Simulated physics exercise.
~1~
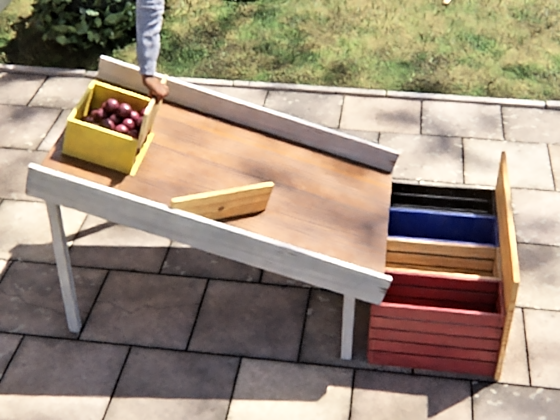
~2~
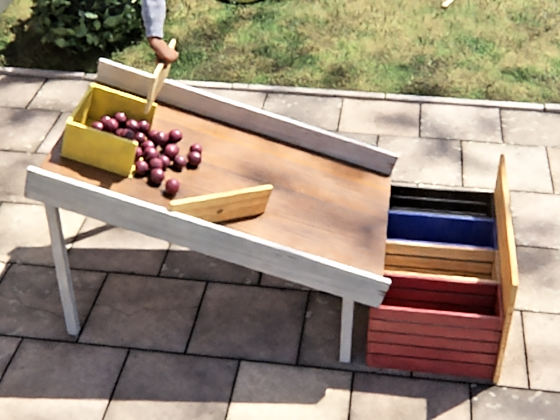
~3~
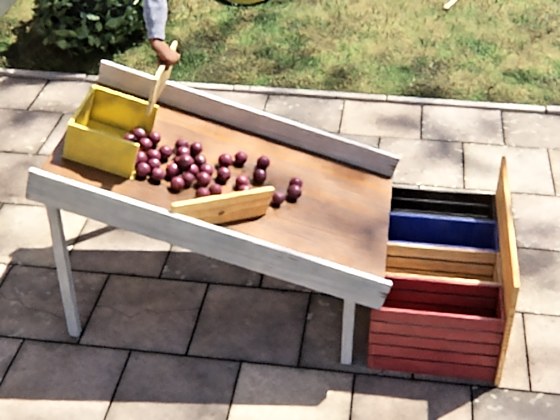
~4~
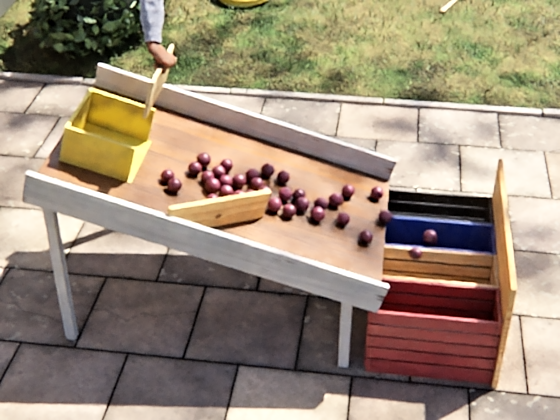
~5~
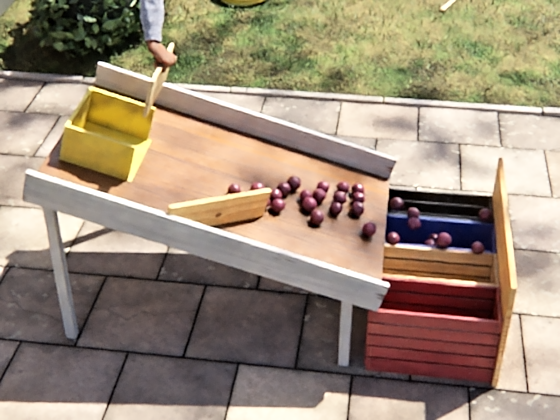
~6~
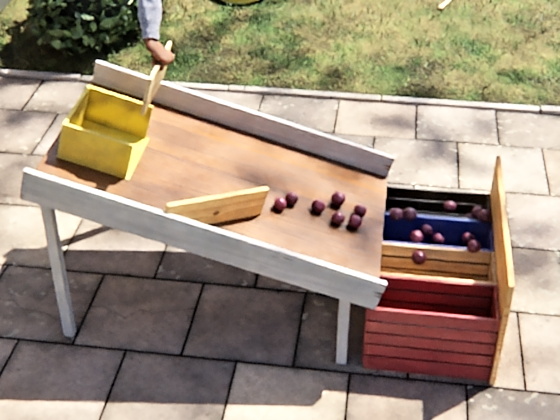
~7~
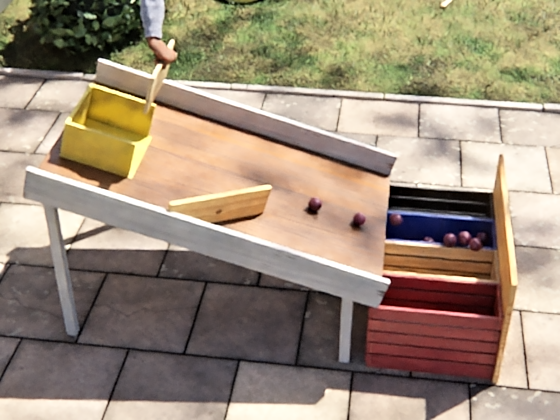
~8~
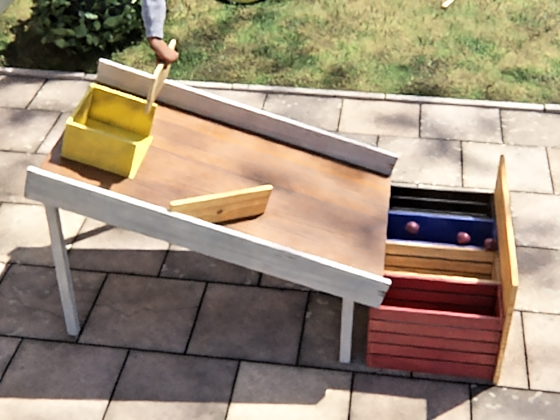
The clip opens on a sloping wooden table with pale side walls, a yellow pen of dark red onions at its upper left and a hand at the gate. The hand lifts the gate, and the onions spill out and roll down to the right. They spread around the angled board in the middle, and the leading ones drop off the low edge toward the tubs. More follow in a loose stream, many landing in the blue tote, others around it. The last two roll down the boards, leaving the table bare, with a couple of onions still visible in the blue tote.
